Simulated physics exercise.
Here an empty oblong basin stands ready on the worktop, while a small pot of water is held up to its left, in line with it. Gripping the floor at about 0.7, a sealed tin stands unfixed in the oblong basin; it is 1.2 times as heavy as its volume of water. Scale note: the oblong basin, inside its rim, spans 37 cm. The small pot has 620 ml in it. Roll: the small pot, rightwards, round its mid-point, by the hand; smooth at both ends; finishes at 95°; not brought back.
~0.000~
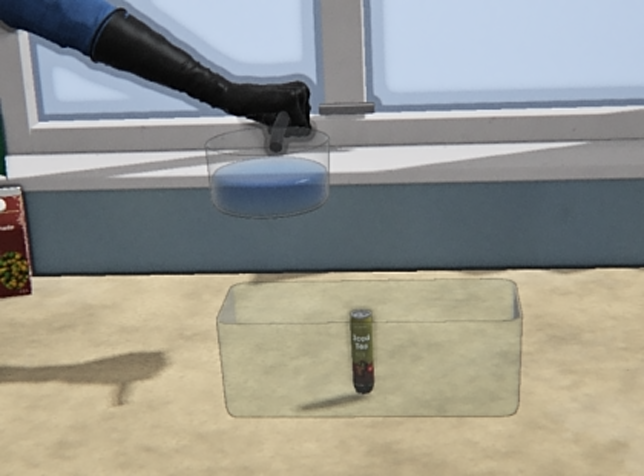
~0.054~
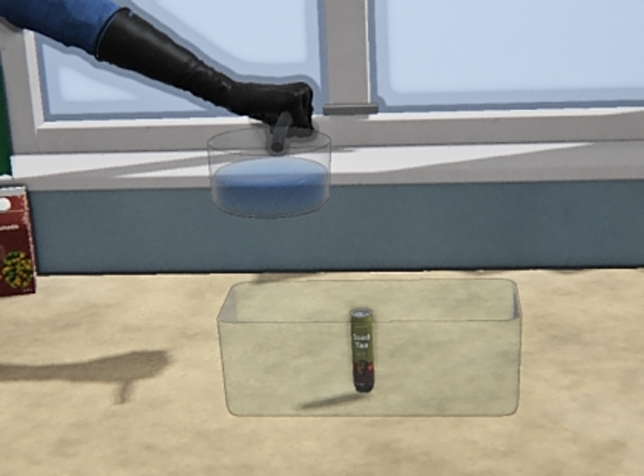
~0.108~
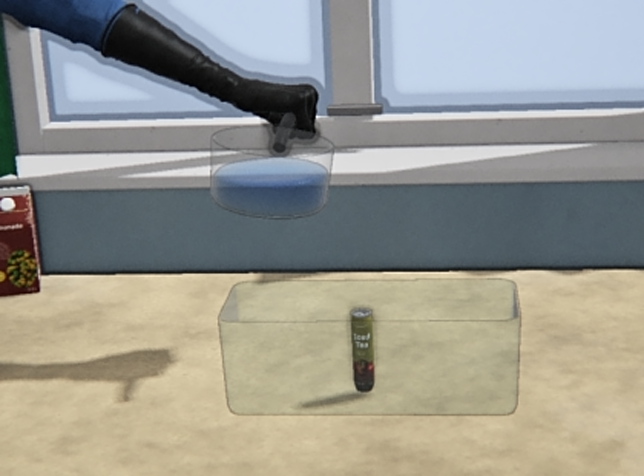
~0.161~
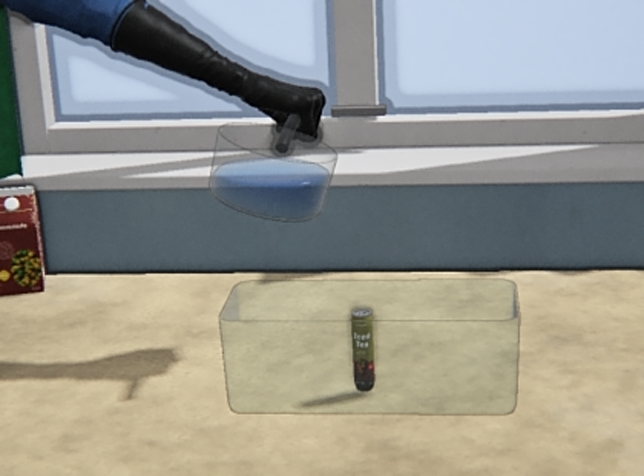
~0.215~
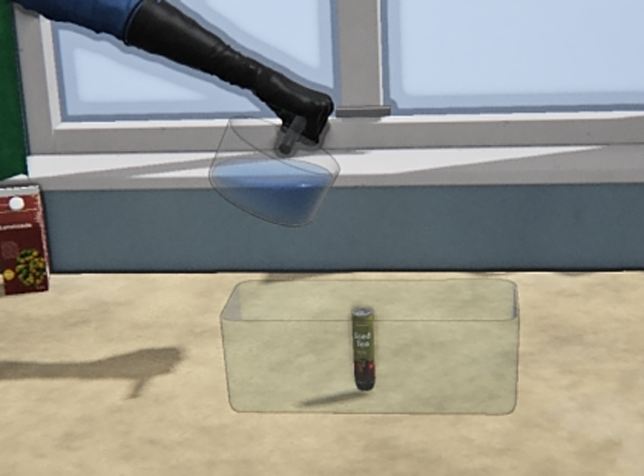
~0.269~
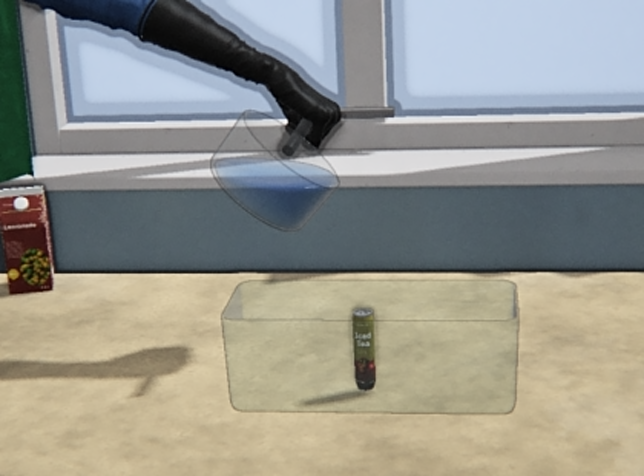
A small clear pot of blue water, held by a black-gloved hand above a clear oblong basin with a slim tin inside, starts out upright. It then tilts clockwise, slowly at first and then faster, its right rim dipping while the water inside shifts toward the lowered side.
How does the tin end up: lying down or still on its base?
It ends up still on its base.
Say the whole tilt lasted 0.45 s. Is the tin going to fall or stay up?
The tin stays on its base.
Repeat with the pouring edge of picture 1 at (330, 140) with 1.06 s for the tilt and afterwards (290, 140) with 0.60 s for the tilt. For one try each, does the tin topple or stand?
Try 1: Still standing; try 2: Tipped over.
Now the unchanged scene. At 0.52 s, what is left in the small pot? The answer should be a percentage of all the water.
Around 36 in a hundred.
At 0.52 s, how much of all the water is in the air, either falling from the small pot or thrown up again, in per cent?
Estimate: About 48 % of all of it.
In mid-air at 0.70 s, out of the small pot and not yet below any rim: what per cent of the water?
10 per cent or so.
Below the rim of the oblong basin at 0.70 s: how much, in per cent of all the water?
Around 74 parts in a hundred.
Then, 0.52 s in, the tilt is 91° and 36 per cent is still to pour; the tin stands where it began.
Then, 0.70 s in, the tilt is 95° and 15 per cent is still to pour; the tin stands where it began.
Then, 0.89 s in, the tilt is 95° and 4 per cent is still to pour; the tin stands where it began.
Then, 1.10 s in, the tilt is 95° and 1 per cent is still to pour; the tin stands where it began.
Finally, the tin stands where it began.
